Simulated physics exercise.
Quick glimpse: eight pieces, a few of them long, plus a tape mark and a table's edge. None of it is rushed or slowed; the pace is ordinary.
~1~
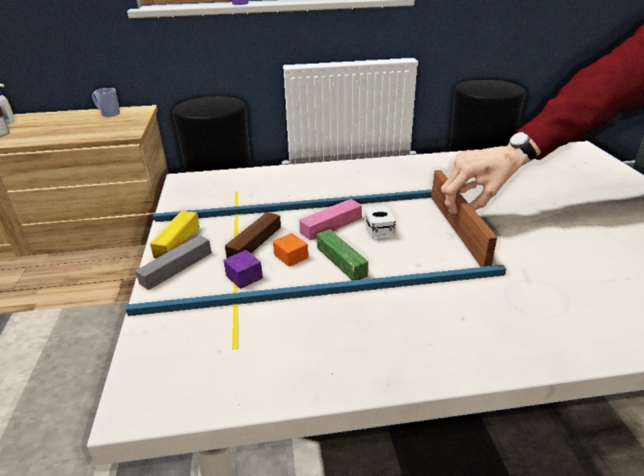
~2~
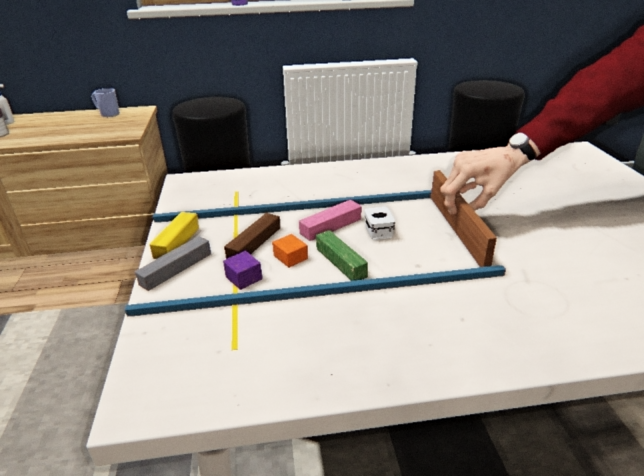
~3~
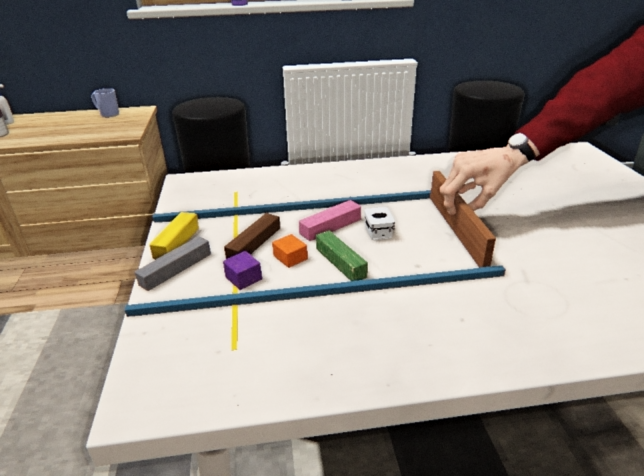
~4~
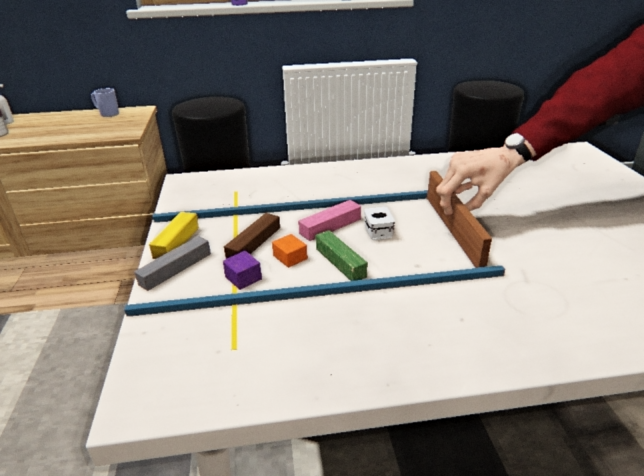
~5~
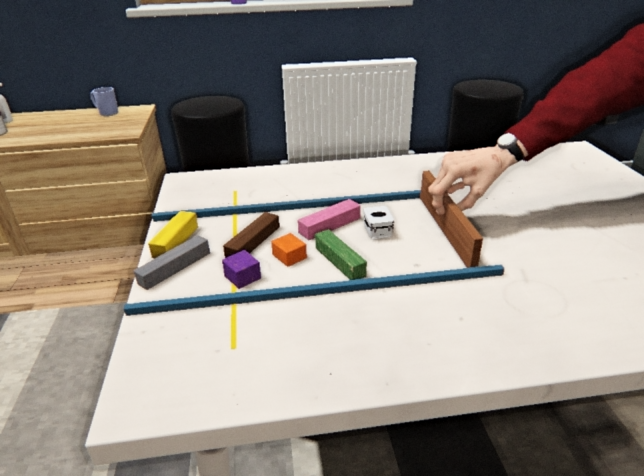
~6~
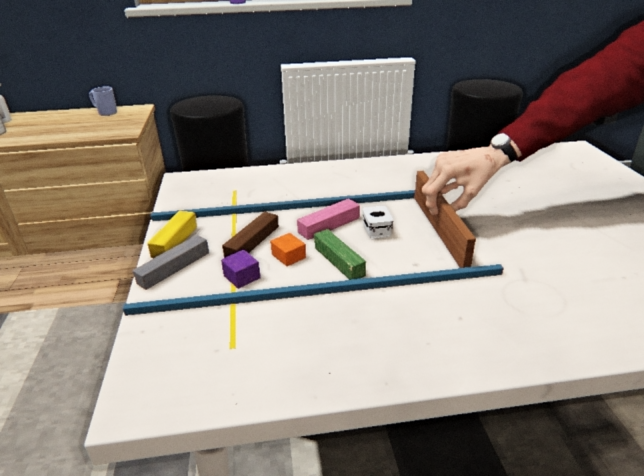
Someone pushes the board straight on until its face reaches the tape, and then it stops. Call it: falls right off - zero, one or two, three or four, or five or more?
Call: Zero.
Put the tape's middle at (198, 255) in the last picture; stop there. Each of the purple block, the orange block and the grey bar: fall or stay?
As for the purple block, it keeps its place; the orange block keeps its place; the grey bar ends up falling.
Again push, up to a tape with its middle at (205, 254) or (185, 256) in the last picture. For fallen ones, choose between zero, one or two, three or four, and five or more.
Taking them in turn, one or two; three to four.
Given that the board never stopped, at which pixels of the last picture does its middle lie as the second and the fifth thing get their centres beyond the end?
The middle sits near (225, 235) at the first moment and near (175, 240) at the second.
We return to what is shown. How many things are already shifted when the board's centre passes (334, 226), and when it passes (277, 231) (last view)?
By the first moment it's 4, by the second it's 7.
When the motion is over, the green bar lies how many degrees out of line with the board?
It measures close to 20 degrees.
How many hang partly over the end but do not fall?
Count: 2.
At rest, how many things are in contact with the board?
That makes 2.
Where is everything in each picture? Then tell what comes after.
In the first picture, yellow stick (176, 235); grey bar (175, 262); purple block (243, 269); board (460, 215); tape (236, 252).
In the second picture, grey bar (175, 262); board (459, 215).
In the third picture, purple block (243, 270); green bar (341, 255).
In the fourth picture, yellow stick (175, 236); brown stick (254, 236).
In the fifth picture, grey bar (174, 261); white case (378, 223).
In the sixth picture, yellow stick (174, 234); grey bar (173, 261); purple block (241, 269); board (441, 216); tape (234, 251).
Soon after, none off yet; yellow stick at rest near (174, 234); grey bar at rest near (173, 261); purple block at rest near (241, 269).
After that, none off yet; yellow stick moving near (170, 234); grey bar displaced a little near (161, 259); purple block displaced about its own width near (214, 279).
In the end, the number that fall off is zero.
